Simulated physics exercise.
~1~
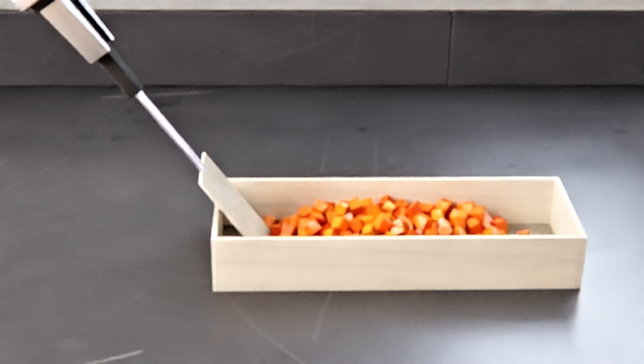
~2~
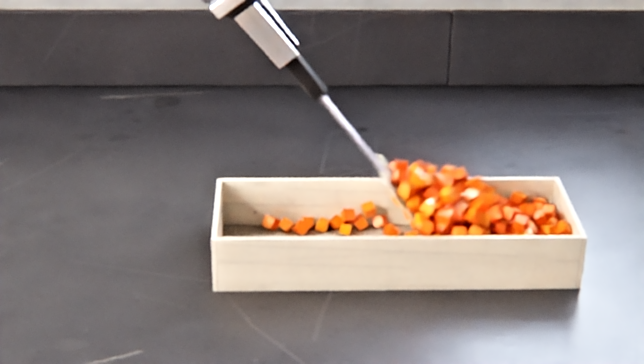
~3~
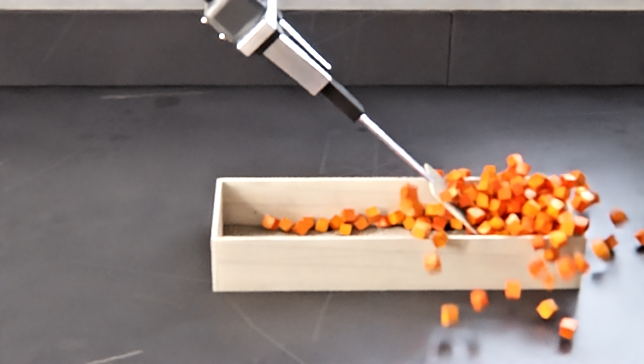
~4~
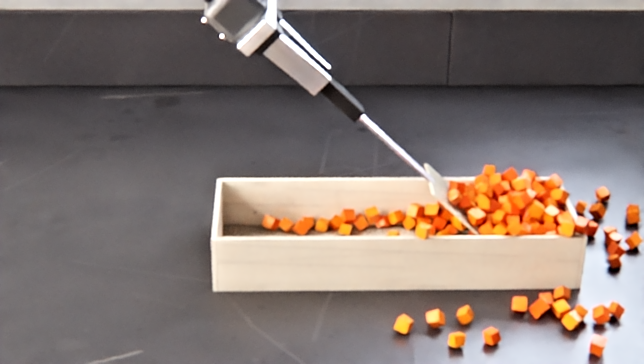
On a dark tabletop, a robot-held turner pushes orange vegetable dice rightward through a pale trough, spilling some over the edge.
